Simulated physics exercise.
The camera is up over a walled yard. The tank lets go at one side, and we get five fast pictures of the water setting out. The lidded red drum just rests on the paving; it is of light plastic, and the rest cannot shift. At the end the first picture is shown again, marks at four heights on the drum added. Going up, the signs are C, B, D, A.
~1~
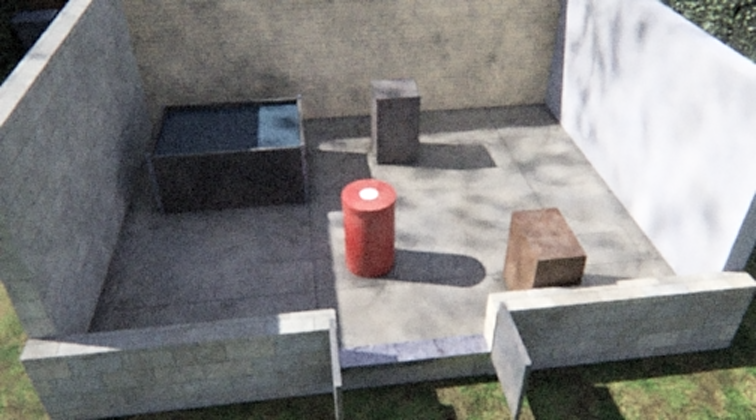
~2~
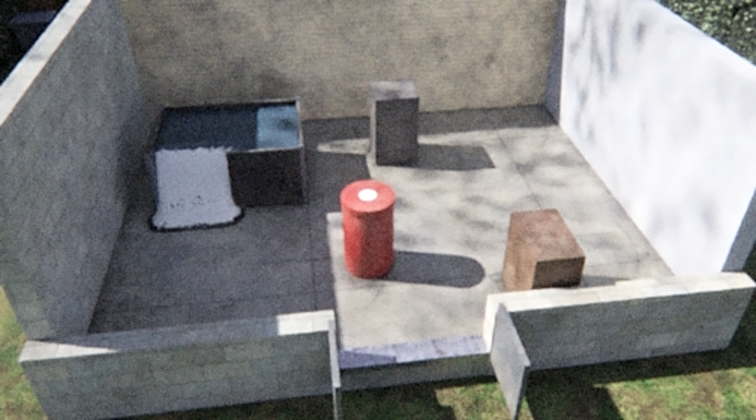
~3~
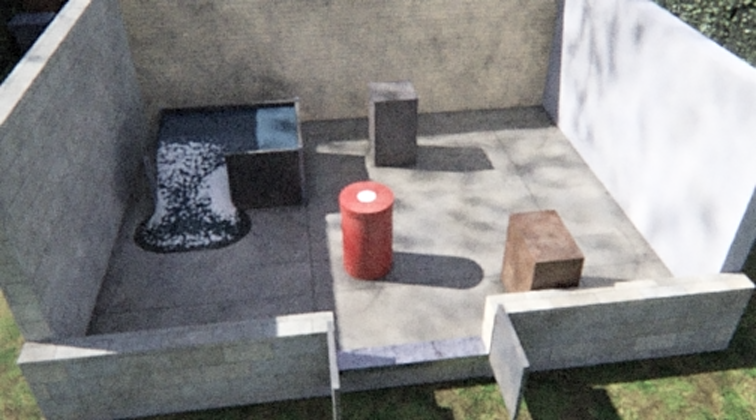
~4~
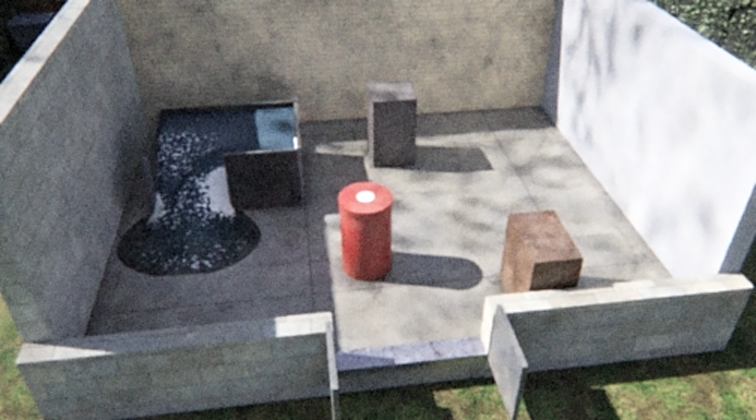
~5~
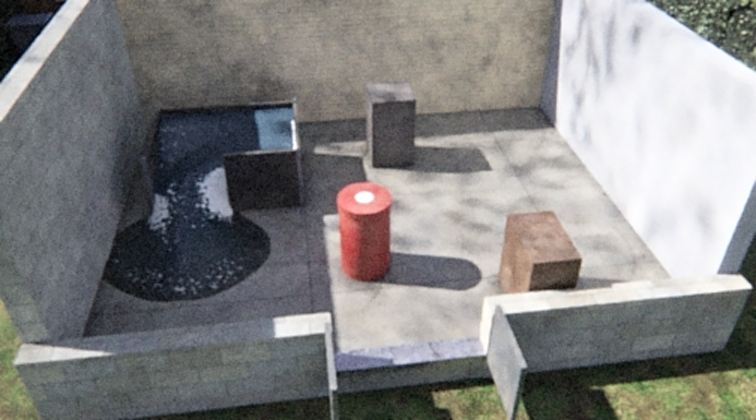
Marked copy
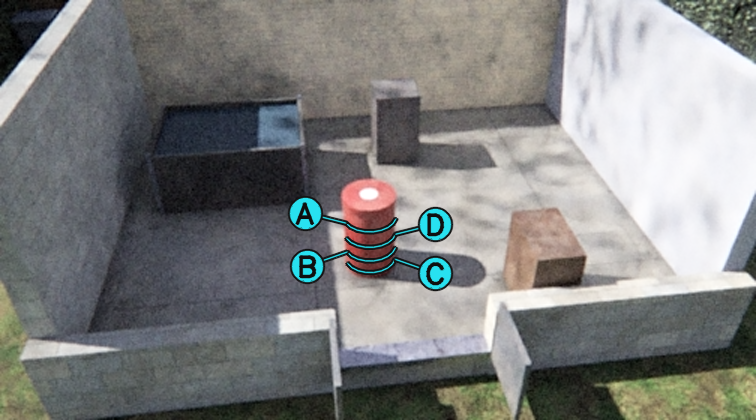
Walled yard with a dark tank at left pouring water through its front and a dark puddle spreading across the paved ground.
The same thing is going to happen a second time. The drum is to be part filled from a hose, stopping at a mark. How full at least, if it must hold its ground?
B will do.
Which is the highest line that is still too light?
That would be C.
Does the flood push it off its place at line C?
Yes, it does.
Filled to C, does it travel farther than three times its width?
No.
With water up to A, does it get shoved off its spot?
No.
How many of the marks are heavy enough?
Three.
In cyan, A at (373, 231); B at (373, 260); C at (373, 272); D at (373, 247); from the bottom up C, B, D, A.
For line A, it does not move.
For line B, it does not move.
For line C, it is pushed about its own width away.
For line D, it does not move.
